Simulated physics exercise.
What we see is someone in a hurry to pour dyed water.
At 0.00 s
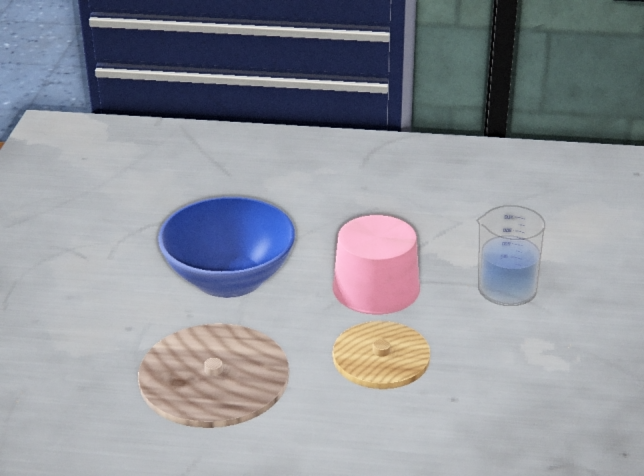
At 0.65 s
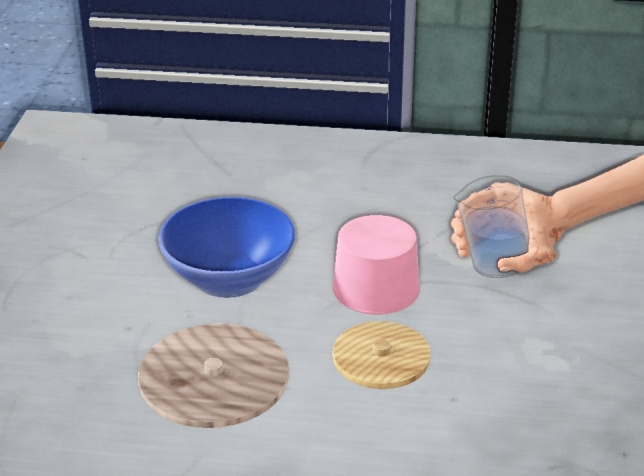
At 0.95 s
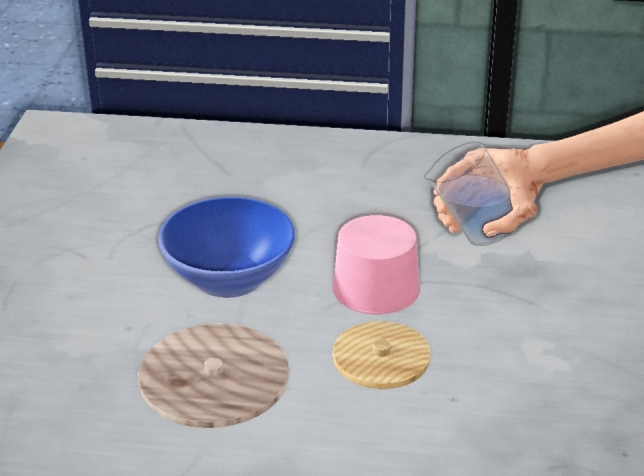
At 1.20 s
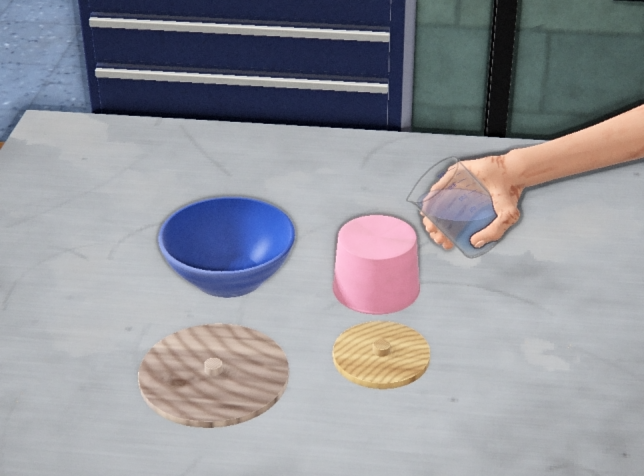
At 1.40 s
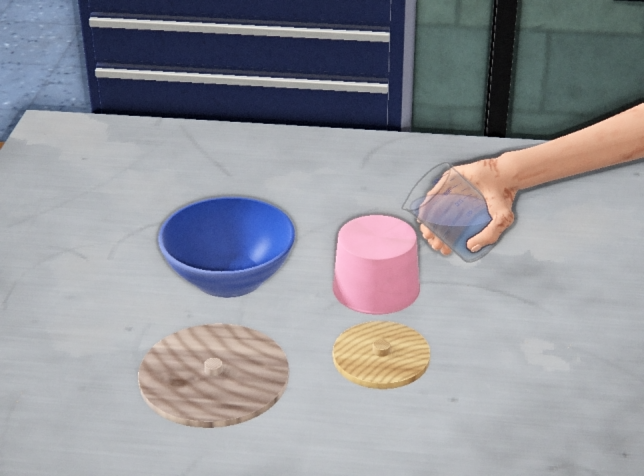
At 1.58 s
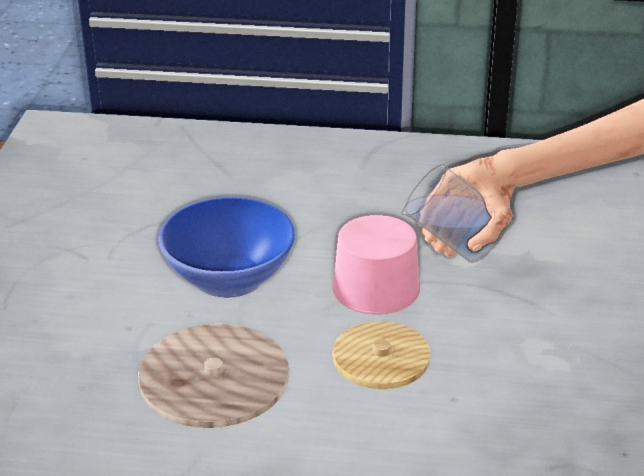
On a grey tabletop, a hand lifting a beaker of blue liquid and tilting it left beside an upturned pink tub.
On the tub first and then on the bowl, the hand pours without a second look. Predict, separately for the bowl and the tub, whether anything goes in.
Bowl, something goes in; tub, nothing goes in.
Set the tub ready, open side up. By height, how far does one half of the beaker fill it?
20 per cent, by my reckoning.
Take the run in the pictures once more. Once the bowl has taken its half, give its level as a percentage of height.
Close to 25 in every hundred of its height.
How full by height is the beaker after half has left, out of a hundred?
Some 25 per cent, I reckon.
After 2.3 s, it runs off the upturned base of the tub.
After 3.2 s, the dyed water goes into the bowl.
After 4.6 s, the tub is empty, in a puddle; the bowl has its share inside.
